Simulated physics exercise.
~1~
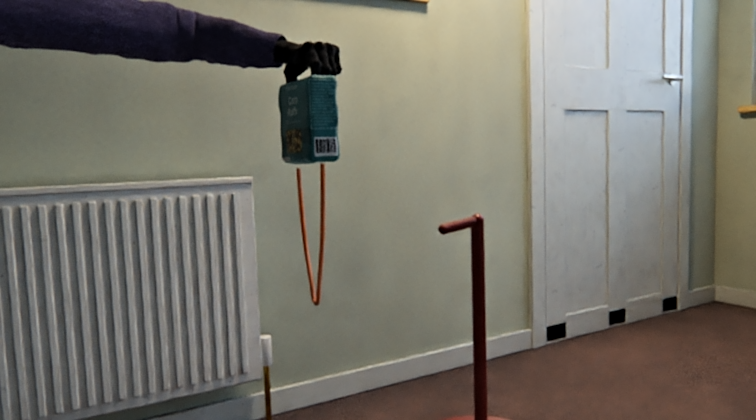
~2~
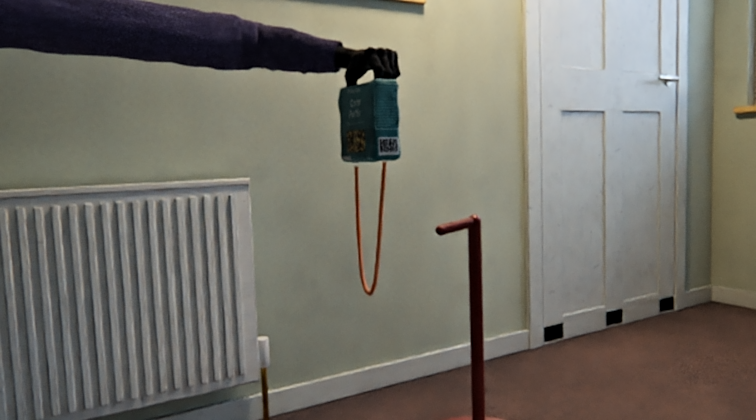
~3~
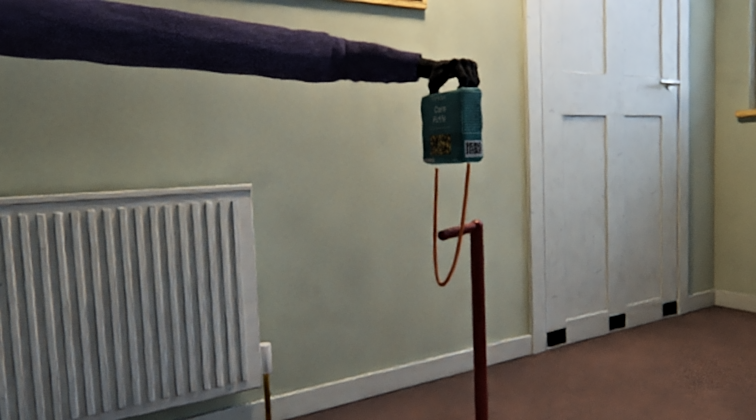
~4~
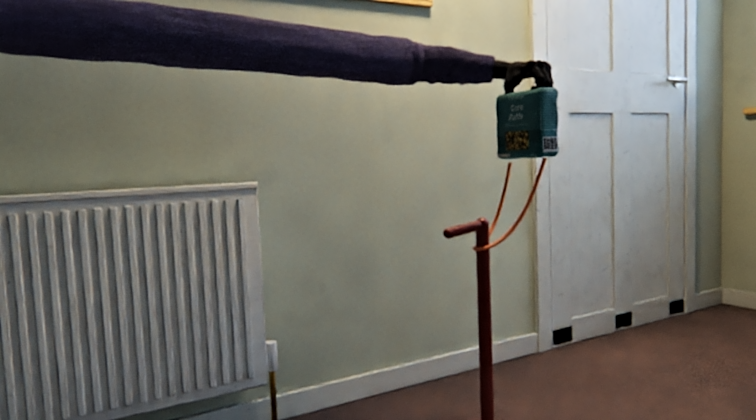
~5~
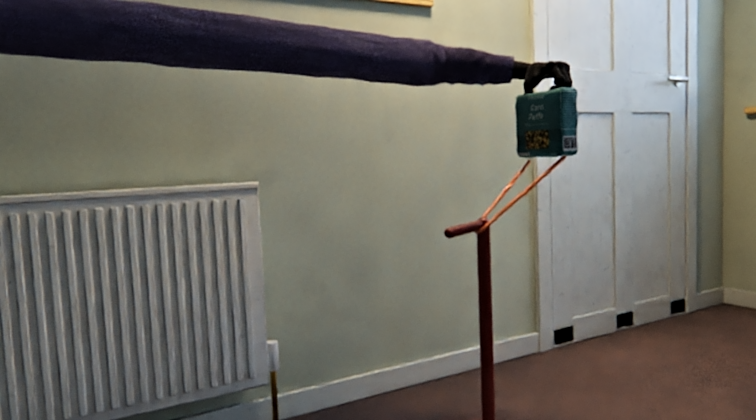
A turquoise pouch with a hanging orange loop, held by a dark-gloved hand in a purple sleeve, moves right past a short red post with a bar on top; its loop catches on the post and ends up stretched tight, with the pouch held beyond it.
